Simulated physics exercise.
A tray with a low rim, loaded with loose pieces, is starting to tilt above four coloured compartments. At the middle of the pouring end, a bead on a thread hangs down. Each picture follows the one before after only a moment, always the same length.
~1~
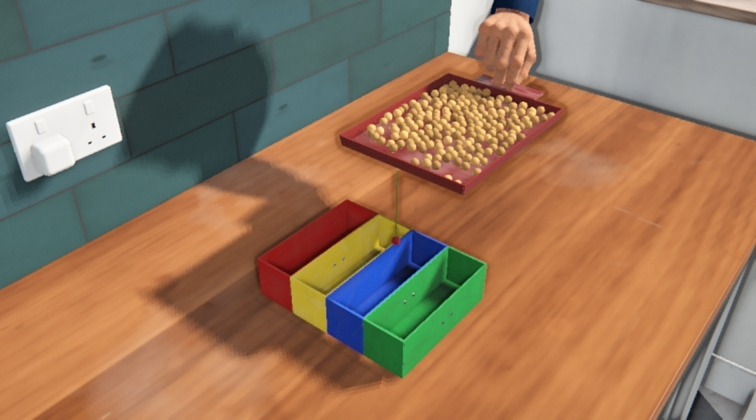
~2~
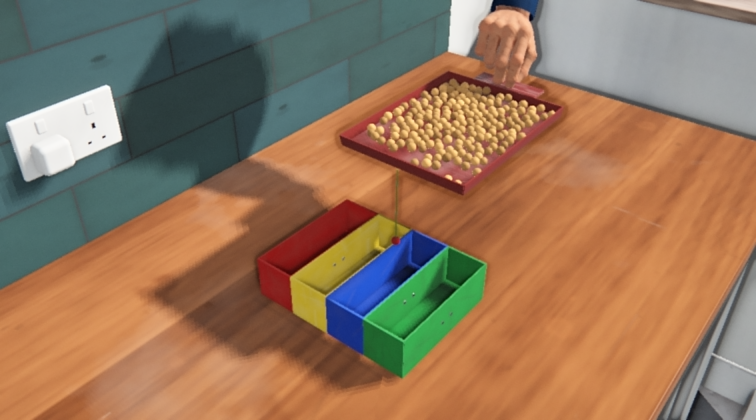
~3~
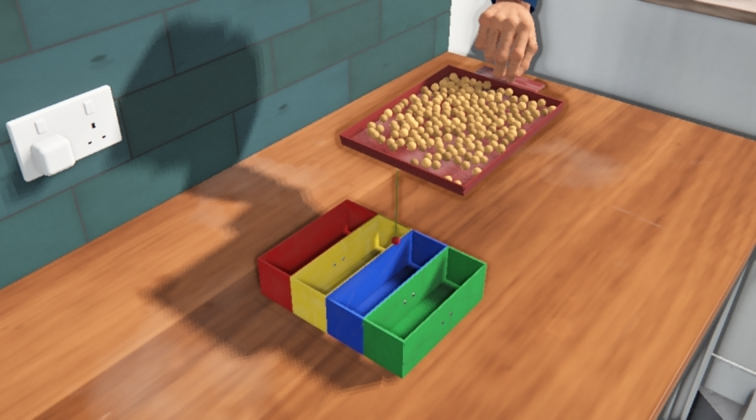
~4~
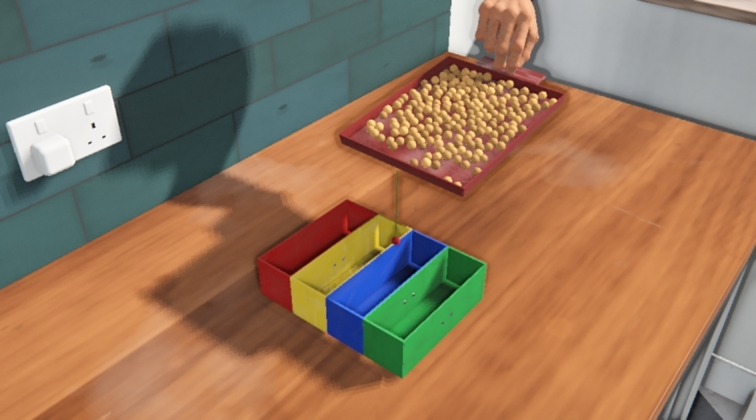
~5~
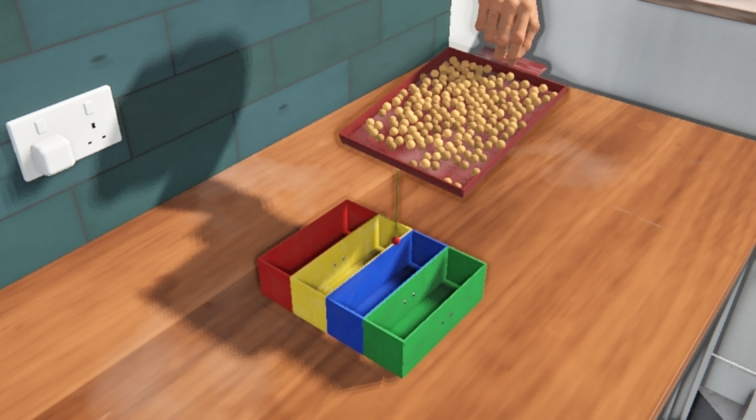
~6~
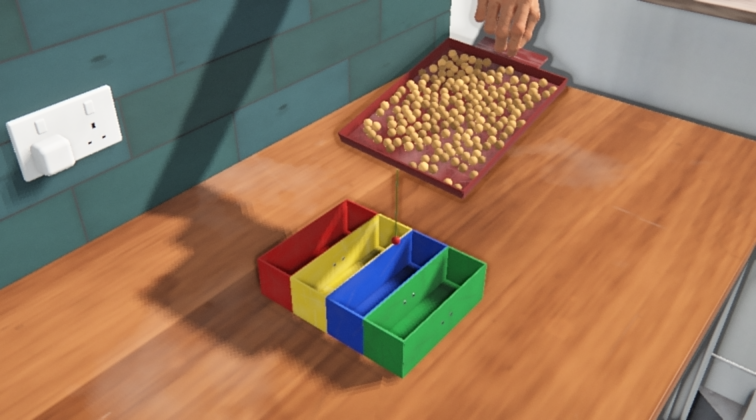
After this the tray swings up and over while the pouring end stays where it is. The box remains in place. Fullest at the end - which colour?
Green cell.
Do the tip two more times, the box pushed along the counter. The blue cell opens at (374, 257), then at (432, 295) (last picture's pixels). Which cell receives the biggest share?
You'd see the green one win the first time and the cell in blue win the second.
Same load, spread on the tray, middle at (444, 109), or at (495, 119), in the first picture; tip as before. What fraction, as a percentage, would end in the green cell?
It would be roughly 50 per cent for the first and roughly 60 per cent for the second.
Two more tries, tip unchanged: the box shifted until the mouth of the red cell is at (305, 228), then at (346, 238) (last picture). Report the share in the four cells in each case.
First placement near 50 percent, second near 90 percent.
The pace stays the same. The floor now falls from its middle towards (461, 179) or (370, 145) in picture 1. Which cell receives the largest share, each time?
Green; the red one.
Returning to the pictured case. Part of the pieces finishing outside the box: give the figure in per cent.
Around 20 in a hundred.
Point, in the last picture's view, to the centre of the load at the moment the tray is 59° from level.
Somewhere near pixel (432, 132).
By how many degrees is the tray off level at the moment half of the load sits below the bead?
The angle is roughly 85° at that point.
Shortly afterwards, tray tipped steeply; all but a few on the tray; only a few falling or outside the box.
Next, tray tipped right over; a little on the tray; near half in the green cell; near a quarter in the blue cell; a little in the yellow cell; only a few in the red cell; near a quarter falling or outside the box.
Some moments later, tray tipped past a quarter turn; near two thirds in the green cell; near a quarter in the blue cell; a little in the yellow cell; only a few in the red cell; a little falling or outside the box.
In the end, tray tipped past a quarter turn; near two thirds in the green cell; near a quarter in the blue cell; a little in the yellow cell; only a few in the red cell; a little outside the box.
